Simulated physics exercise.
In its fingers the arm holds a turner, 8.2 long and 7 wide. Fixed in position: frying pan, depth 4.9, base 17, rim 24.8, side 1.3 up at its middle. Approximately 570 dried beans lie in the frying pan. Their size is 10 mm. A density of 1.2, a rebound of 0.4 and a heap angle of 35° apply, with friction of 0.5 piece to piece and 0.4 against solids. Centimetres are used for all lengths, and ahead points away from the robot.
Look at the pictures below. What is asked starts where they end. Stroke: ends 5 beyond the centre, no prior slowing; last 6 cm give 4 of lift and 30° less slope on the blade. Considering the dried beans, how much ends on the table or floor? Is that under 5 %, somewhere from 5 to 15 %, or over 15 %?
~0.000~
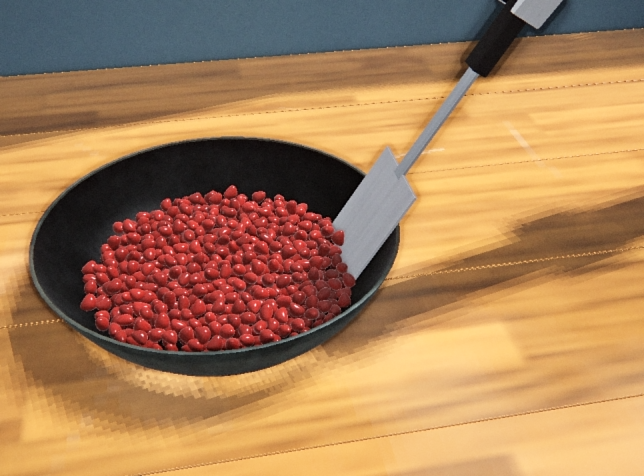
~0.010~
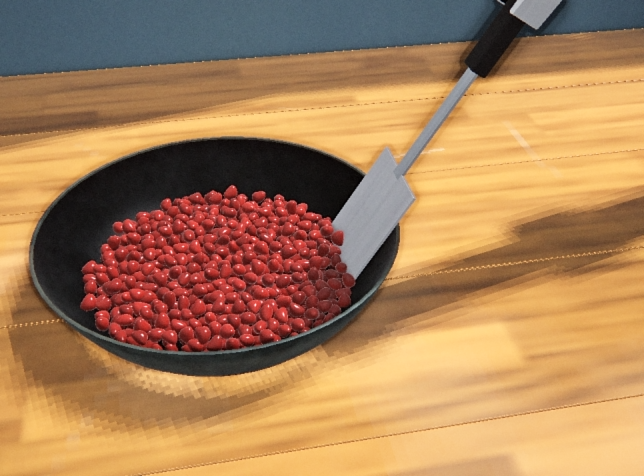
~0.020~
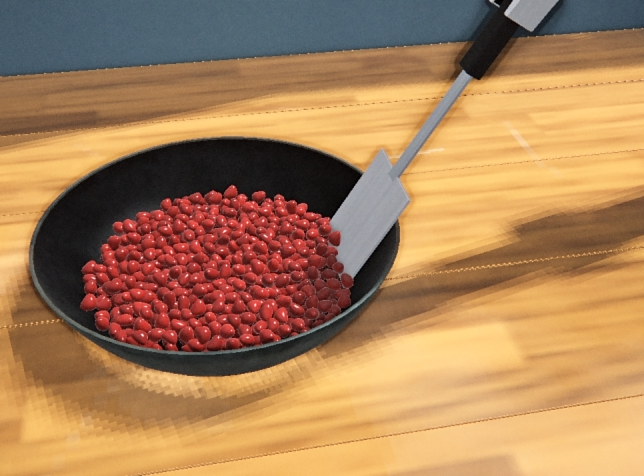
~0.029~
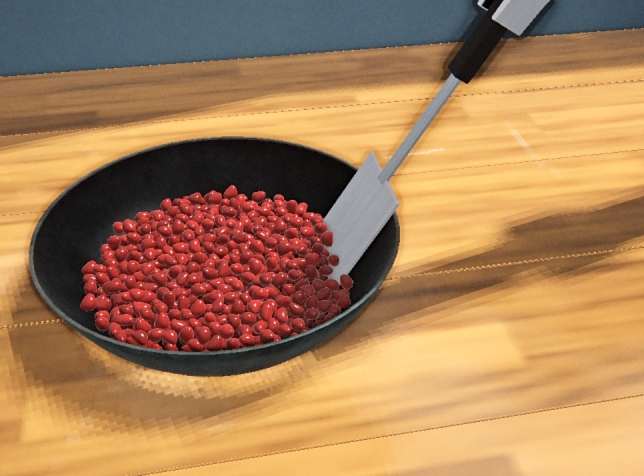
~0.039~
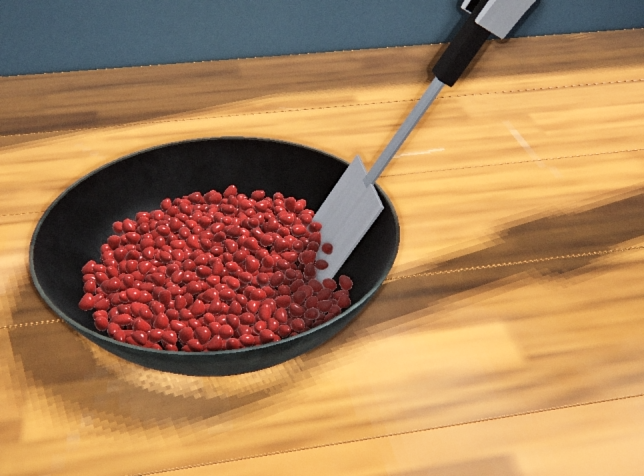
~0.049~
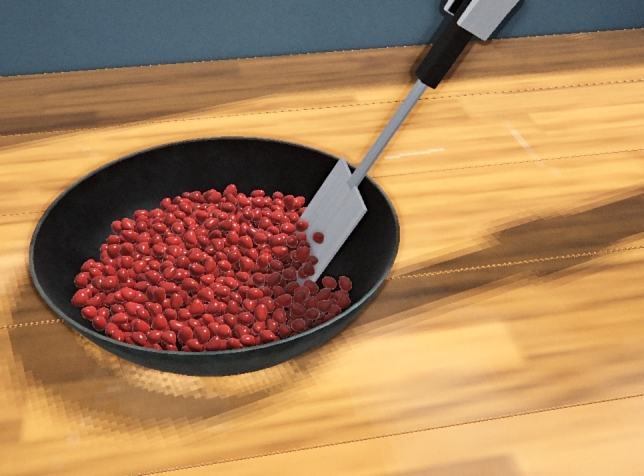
It is from 5 to 15 %.
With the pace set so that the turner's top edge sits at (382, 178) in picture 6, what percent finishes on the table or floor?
That share would be some 0 percent.
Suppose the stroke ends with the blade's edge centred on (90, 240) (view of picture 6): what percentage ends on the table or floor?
Around 15 percent.
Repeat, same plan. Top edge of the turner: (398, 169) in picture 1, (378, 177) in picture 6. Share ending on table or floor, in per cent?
About 0 per cent.
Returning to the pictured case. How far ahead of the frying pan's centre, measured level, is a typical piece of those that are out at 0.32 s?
Around 24 centimetres ahead.
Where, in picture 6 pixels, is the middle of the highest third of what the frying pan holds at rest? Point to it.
Roughly (114, 266).
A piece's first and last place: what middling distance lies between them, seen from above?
It works out to roughly 3 cm.
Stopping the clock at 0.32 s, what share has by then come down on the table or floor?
Roughly 8 percent.
By 0.08 s, sloping 57°, highest piece 6 above the table; 571 in the frying pan.
By 0.10 s, sloping 48°, highest piece 7 above the table; 571 in the frying pan.
By 0.32 s, sloping 28°, highest piece 5 above the table; 529 in the frying pan, 41 on the table or floor, 1 on the blade or in flight.
By 1.37 s, sloping 28°, highest piece 5 above the table; 529 in the frying pan, 42 on the table or floor.
Final count, 529 in the frying pan, 42 on the table or floor. That is 7 % on the table or floor.
